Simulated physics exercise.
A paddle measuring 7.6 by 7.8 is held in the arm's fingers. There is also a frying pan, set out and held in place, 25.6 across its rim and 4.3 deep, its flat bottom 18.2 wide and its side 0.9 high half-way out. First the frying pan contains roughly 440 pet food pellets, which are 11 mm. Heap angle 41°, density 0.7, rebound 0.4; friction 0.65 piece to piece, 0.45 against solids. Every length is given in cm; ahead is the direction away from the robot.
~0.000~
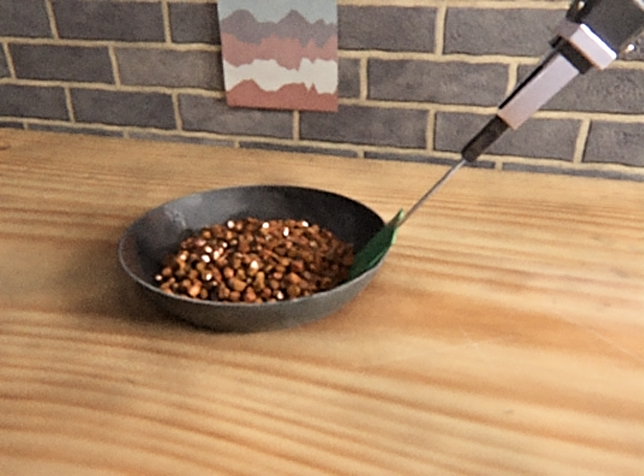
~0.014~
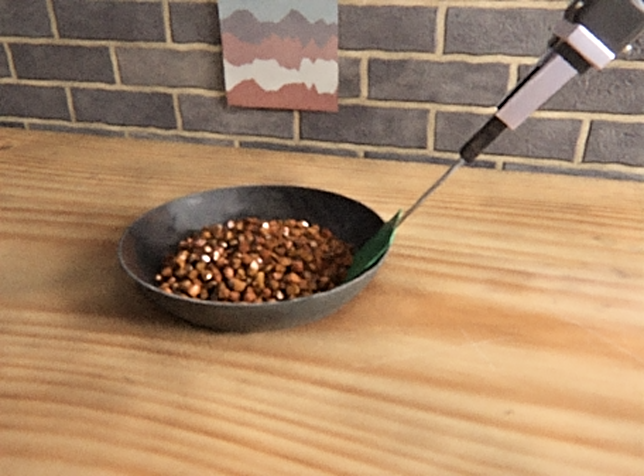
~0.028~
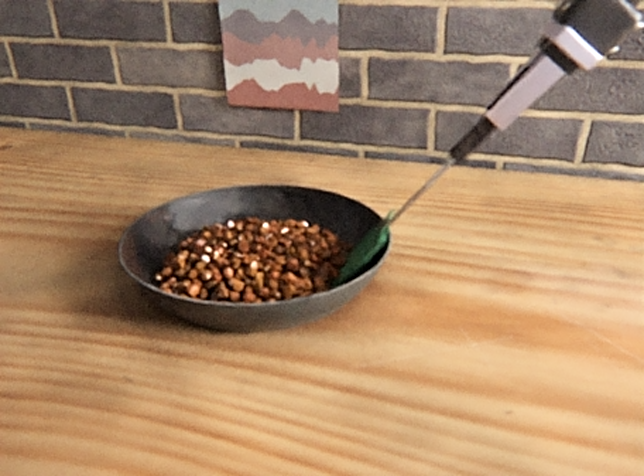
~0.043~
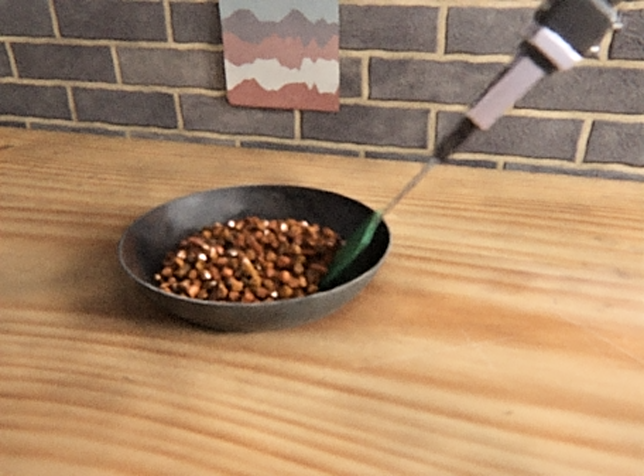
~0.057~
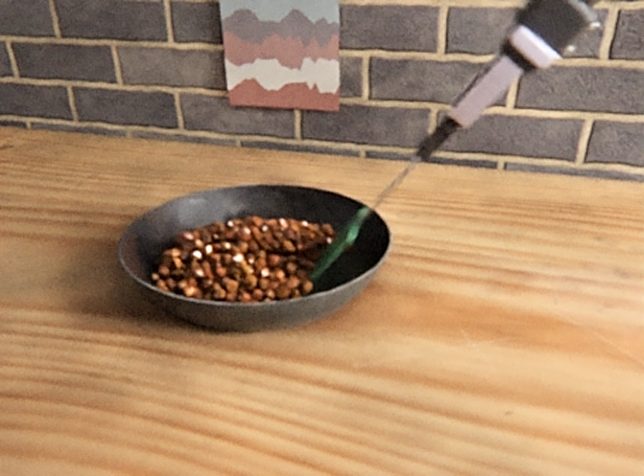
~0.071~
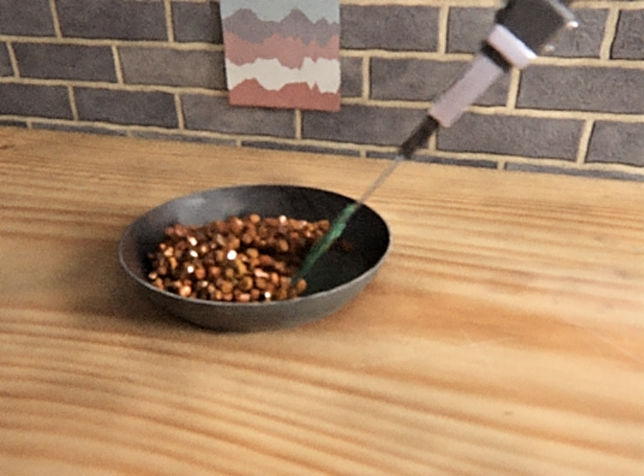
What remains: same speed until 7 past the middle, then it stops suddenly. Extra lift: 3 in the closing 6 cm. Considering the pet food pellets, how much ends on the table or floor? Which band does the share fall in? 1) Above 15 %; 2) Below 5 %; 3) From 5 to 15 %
Answer: 3.
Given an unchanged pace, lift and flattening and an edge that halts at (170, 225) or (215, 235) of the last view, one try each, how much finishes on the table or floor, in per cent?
Around 25 per cent for the first try and 5 per cent for the second.
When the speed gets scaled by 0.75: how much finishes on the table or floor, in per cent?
Something close to 5 per cent ends up on the table or floor.
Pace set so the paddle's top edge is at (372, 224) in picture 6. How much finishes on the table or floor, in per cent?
Share: Roughly 0 %.
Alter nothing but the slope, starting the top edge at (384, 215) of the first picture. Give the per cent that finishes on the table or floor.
10 percent or so.
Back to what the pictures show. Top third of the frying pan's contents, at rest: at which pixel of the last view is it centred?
Pixel estimate: About (172, 237).
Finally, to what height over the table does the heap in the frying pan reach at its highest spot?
It reaches roughly 5.5 cm.
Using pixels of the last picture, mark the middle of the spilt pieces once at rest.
(88, 241).
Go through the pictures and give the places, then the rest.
In the first picture, paddle top edge at (398, 225), sloping 53°; upper third of the load around (258, 256), from x 160 to 350, top at y 220; 439 in the frying pan.
In the second picture, paddle top edge at (397, 225), sloping 53°; upper third of the load around (258, 255), from x 160 to 350, top at y 220.
In the third picture, paddle top edge at (388, 225), sloping 53°; upper third of the load around (264, 256), from x 160 to 350, top at y 220.
In the fourth picture, paddle top edge at (373, 224), sloping 53°; upper third of the load around (264, 252), from x 160 to 350, top at y 220.
In the fifth picture, paddle top edge at (358, 223), sloping 53°; upper third of the load around (254, 247), from x 155 to 350, top at y 220.
In the sixth picture, paddle top edge at (343, 221), sloping 53°; upper third of the load around (242, 242), from x 150 to 350, top at y 220; 439 in the frying pan.
By 0.11 s, sloping 53°, highest piece 6 above the table; 439 in the frying pan.
By 0.14 s, sloping 53°, highest piece 6 above the table; 439 in the frying pan.
By 0.36 s, sloping 53°, highest piece 7 above the table; 396 in the frying pan, 32 on the table or floor, 11 on the blade or in flight.
By 1.41 s, sloping 53°, highest piece 5 above the table; 395 in the frying pan, 44 on the table or floor.
Final count, 395 in the frying pan, 44 on the table or floor. That is 10 % on the table or floor.
